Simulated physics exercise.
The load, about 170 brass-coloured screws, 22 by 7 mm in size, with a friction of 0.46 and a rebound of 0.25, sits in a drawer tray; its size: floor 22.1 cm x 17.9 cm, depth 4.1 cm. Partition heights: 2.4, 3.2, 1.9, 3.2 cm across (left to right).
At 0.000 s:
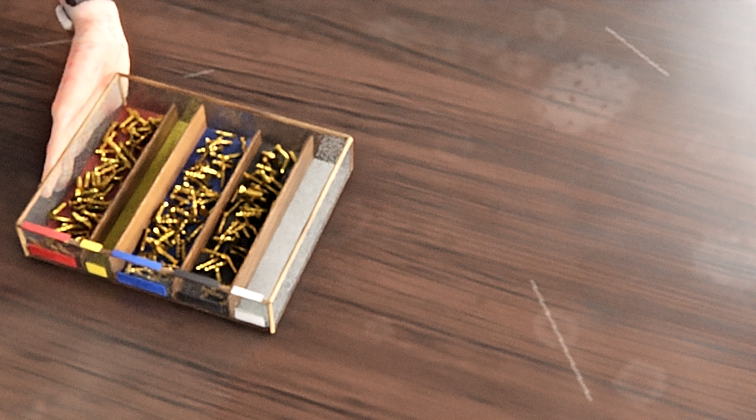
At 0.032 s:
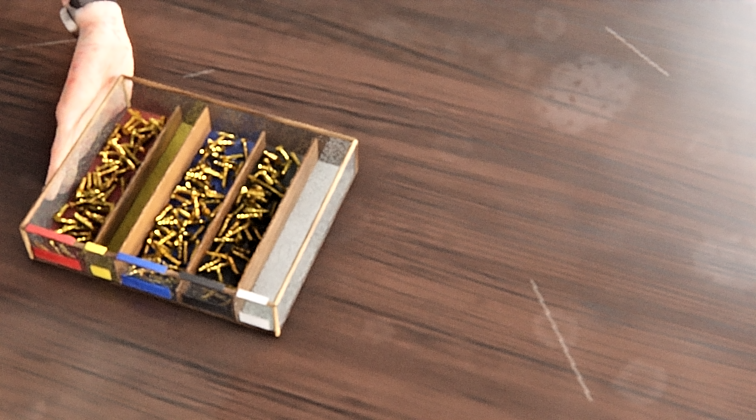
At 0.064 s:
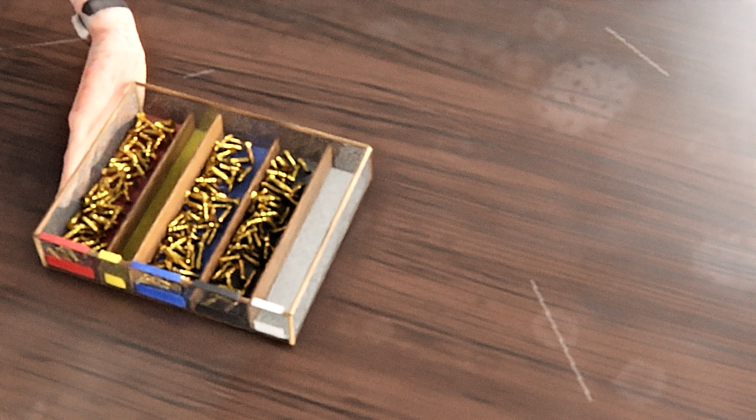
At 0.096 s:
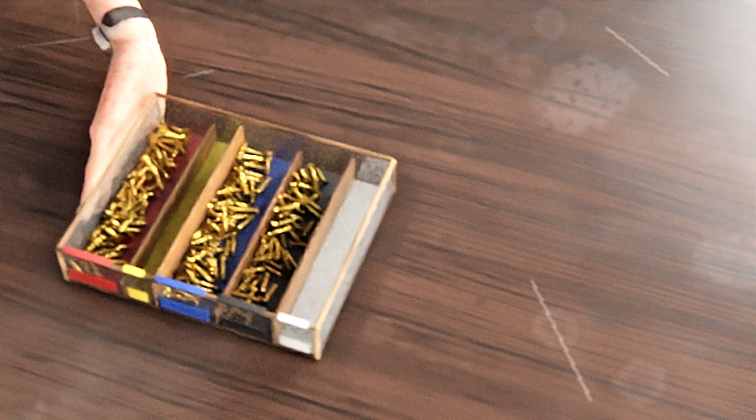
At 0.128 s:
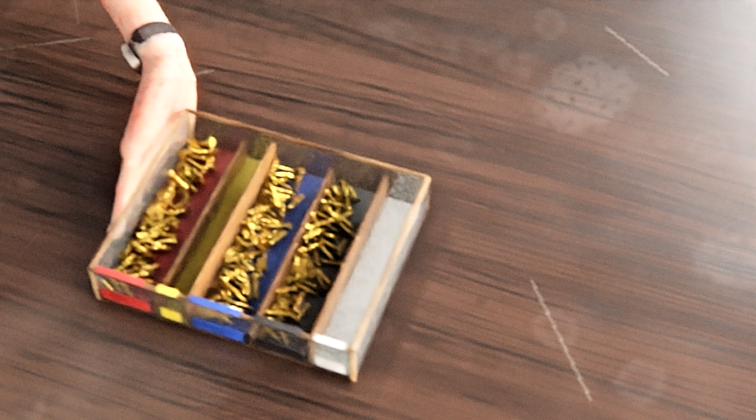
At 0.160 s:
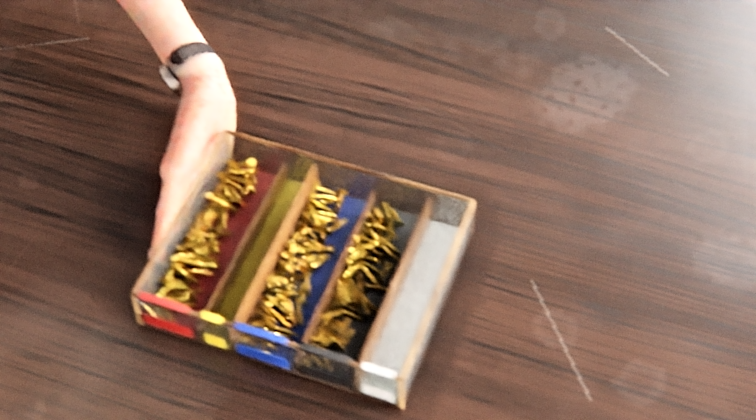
The clip shows a hand with a dark wristband holding a divided tray of brass-coloured screws in the red, blue and black compartments, moving it rightward and down across a dark wooden surface, slowly at first, then faster.
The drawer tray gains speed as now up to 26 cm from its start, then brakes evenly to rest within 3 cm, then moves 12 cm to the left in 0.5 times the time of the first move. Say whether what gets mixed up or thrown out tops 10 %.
Strayed: Over.
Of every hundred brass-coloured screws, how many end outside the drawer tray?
About 5 per cent.
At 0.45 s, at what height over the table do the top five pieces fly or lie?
Some 6 cm.
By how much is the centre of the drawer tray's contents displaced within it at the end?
Some 0.5 cm.
Then, at 0.27 s, tilt 0 degrees; red 35 %, black 30 %, blue 40 %; 0 % away from where they began.
After 0.36 s, tilt 0 degrees; red 25 %, black 35 %, white 5 %, blue 30 %; 20 % away from where they began.
After 0.45 s, tilt 0 degrees; red 30 %, black 30 %, white 5 %, blue 35 %; 15 % away from where they began.
Then, at 0.53 s, tilt 0 degrees; red 30 %, black 30 %, white 5 %, blue 35 %, outside 5 %; 15 % away from where they began.
In the end, at 1.7 s, red 30 %, black 30 %, white 5 %, blue 35 %, outside 5 %; 15 % away from where they began.
